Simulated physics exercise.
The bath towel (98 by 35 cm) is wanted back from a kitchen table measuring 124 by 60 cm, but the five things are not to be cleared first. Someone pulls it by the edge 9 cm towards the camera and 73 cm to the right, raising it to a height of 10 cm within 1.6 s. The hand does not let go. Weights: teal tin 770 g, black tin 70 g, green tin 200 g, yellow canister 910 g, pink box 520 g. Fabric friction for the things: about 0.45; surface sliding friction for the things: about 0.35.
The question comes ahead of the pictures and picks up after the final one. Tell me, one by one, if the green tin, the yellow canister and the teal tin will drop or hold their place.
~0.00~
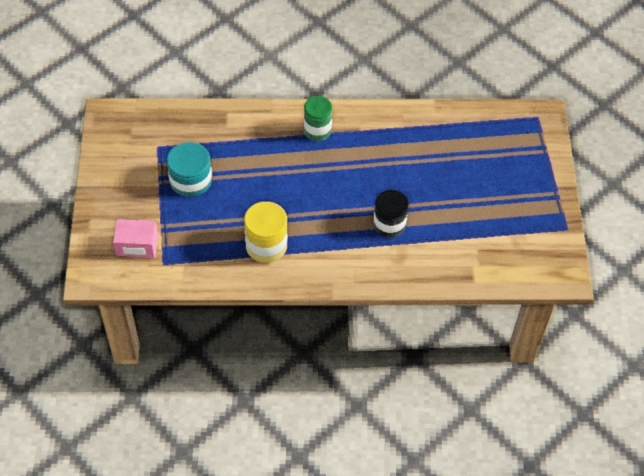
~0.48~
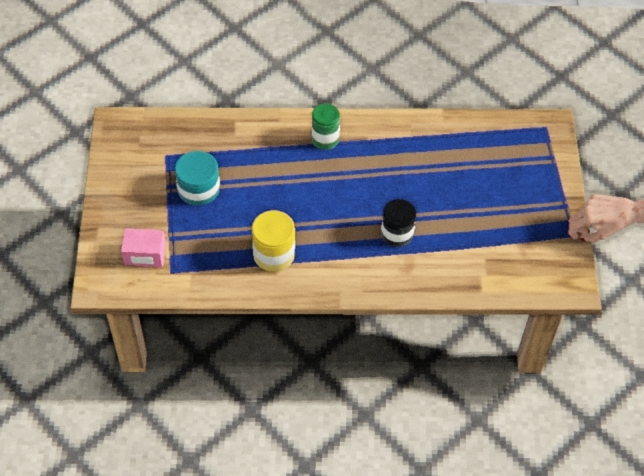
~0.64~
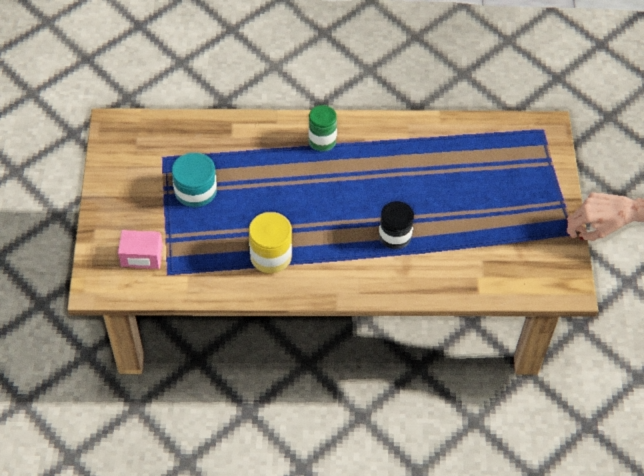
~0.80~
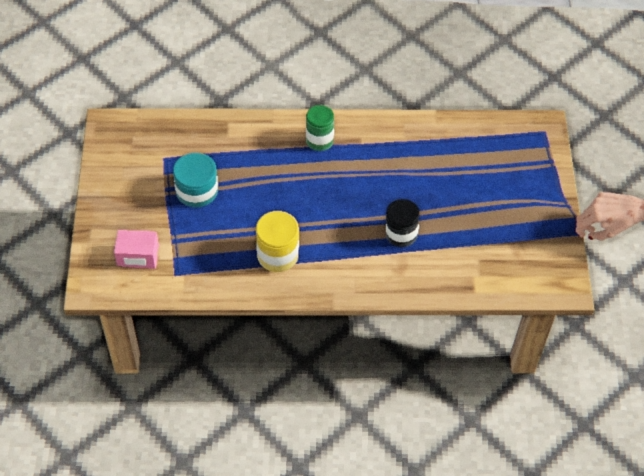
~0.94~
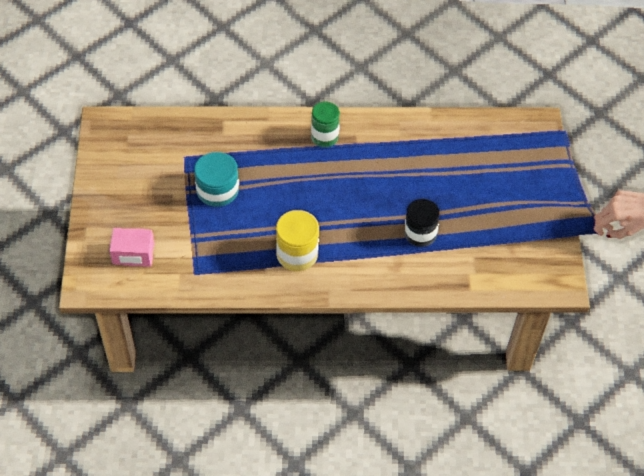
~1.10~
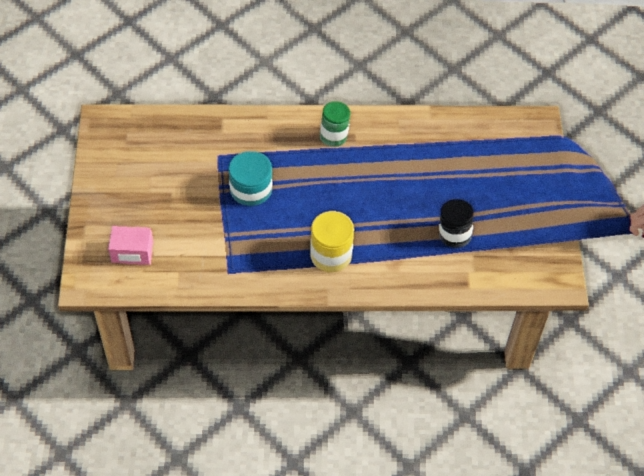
One by one: Green tin - holds its place; yellow canister - drops; teal tin - holds its place.
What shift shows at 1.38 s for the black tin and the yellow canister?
The black tin has shifted 35 cm and the yellow canister 35 cm.
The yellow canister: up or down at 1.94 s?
Yellow canister still up.
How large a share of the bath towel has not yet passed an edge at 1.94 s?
About 35 per cent.
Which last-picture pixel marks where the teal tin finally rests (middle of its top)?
Resting point is at approximately (523, 189).
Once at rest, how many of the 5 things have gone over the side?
The count is 2.
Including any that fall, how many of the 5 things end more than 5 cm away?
After counting, the figure is 4.
By 1.4 s, 70 % of the bath towel is still over the top; yellow canister 35 cm off its start, teal tin 35 cm off its start, green tin 5 cm off its start.
By 1.7 s, 50 % of the bath towel is still over the top; yellow canister 54 cm off its start, teal tin 54 cm off its start, green tin 5 cm off its start.
By 1.9 s, 35 % of the bath towel is still over the top; teal tin 69 cm off its start at (470, 180), yellow canister 69 cm off its start at (559, 244), green tin 5 cm off its start at (335, 114).
By 2.2 s, 30 % of the bath towel is still over the top; teal tin 75 cm off its start, yellow canister 75 cm off its start, green tin 5 cm off its start.
By 3.8 s, 20 % of the bath towel is still over the top; yellow canister over the edge, teal tin 82 cm off its start at (523, 189), green tin 5 cm off its start at (335, 114), black tin over the edge.
